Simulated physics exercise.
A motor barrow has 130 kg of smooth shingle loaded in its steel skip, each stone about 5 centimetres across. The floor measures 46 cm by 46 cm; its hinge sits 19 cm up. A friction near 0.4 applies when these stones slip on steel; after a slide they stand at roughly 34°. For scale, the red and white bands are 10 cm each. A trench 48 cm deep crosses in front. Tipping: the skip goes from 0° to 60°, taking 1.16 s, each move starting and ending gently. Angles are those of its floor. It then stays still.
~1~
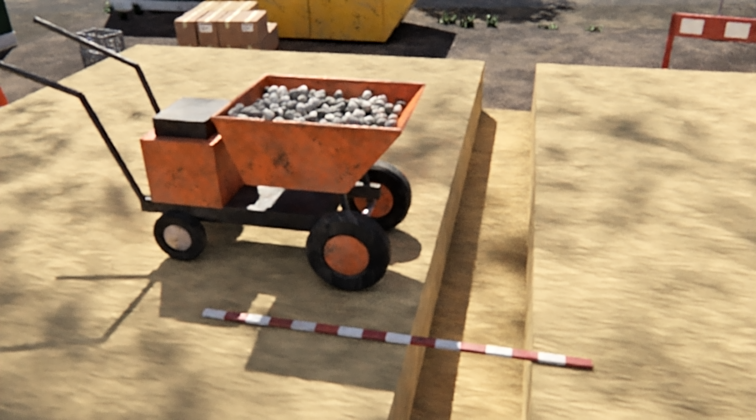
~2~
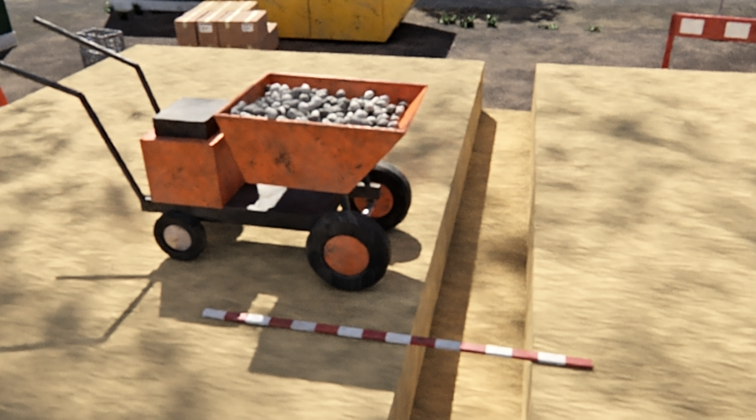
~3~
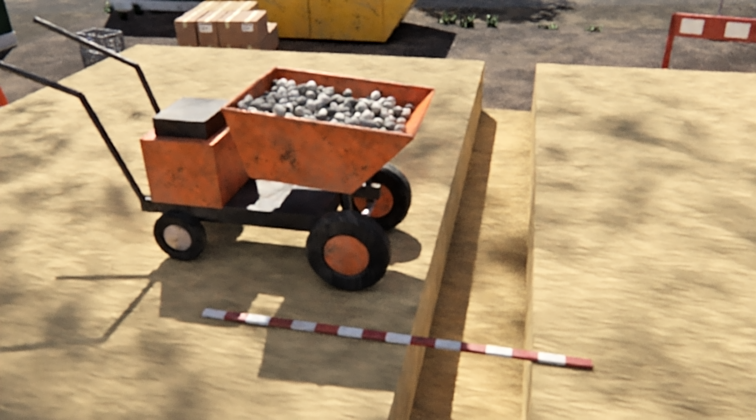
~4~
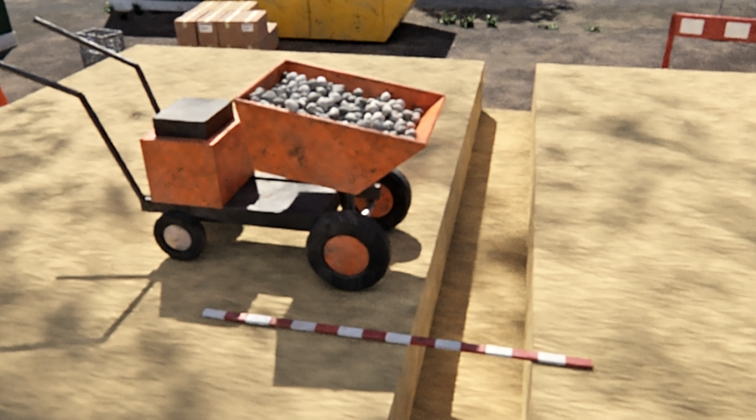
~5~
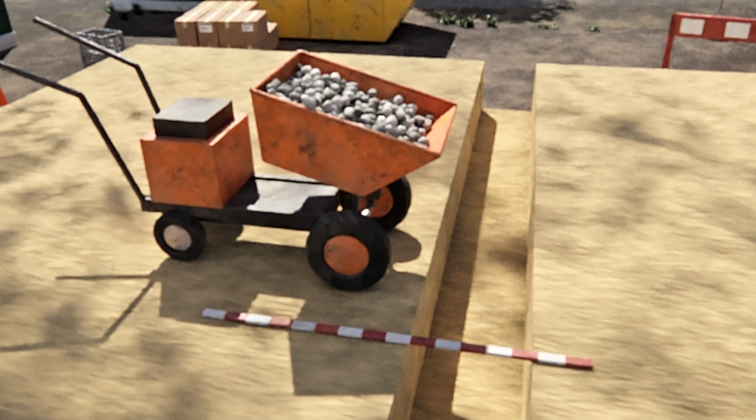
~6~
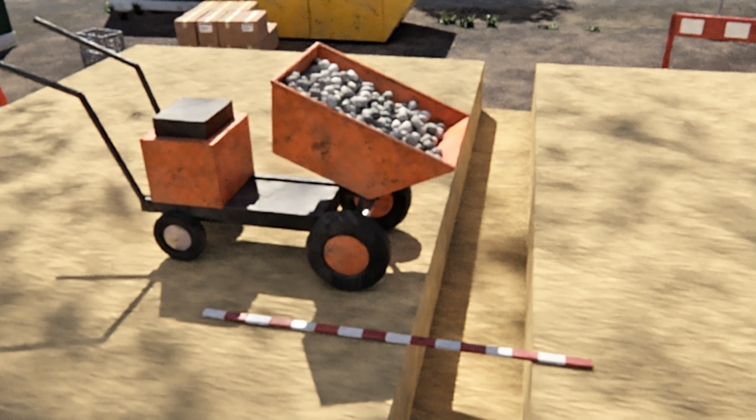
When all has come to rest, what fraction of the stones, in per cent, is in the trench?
At the end about 52 per cent of the stones are there.
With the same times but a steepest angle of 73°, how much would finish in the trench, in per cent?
It would come to about 55 percent.
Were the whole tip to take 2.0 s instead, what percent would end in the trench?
It would come to roughly 60 per cent.
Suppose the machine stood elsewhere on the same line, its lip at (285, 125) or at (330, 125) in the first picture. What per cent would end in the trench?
Near 70 and near 85 percent.
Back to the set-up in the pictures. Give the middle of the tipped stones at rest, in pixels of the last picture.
I'd point somewhere around (515, 335).
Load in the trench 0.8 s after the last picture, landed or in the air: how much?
Some 10 per cent of the load by that point.
Then, 0.4 s after the last picture the floor is at 51°, 100 % in the skip; the foremost stones are at (485, 201).
Then, 0.8 s after the last picture the floor is at 60°, 78 % in the skip, 10 % in the trench, 12 % past the trench; the foremost stones are at (580, 284).
Then, 1.1 s after the last picture the floor is at 60°, 50 % in the skip, 18 % in the trench, 32 % past the trench; the foremost stones are at (687, 298).
Then, 3.1 s after the last picture the floor is at 60°, 14 % in the skip, 52 % in the trench, 34 % past the trench; the foremost stones are past the picture's edge.
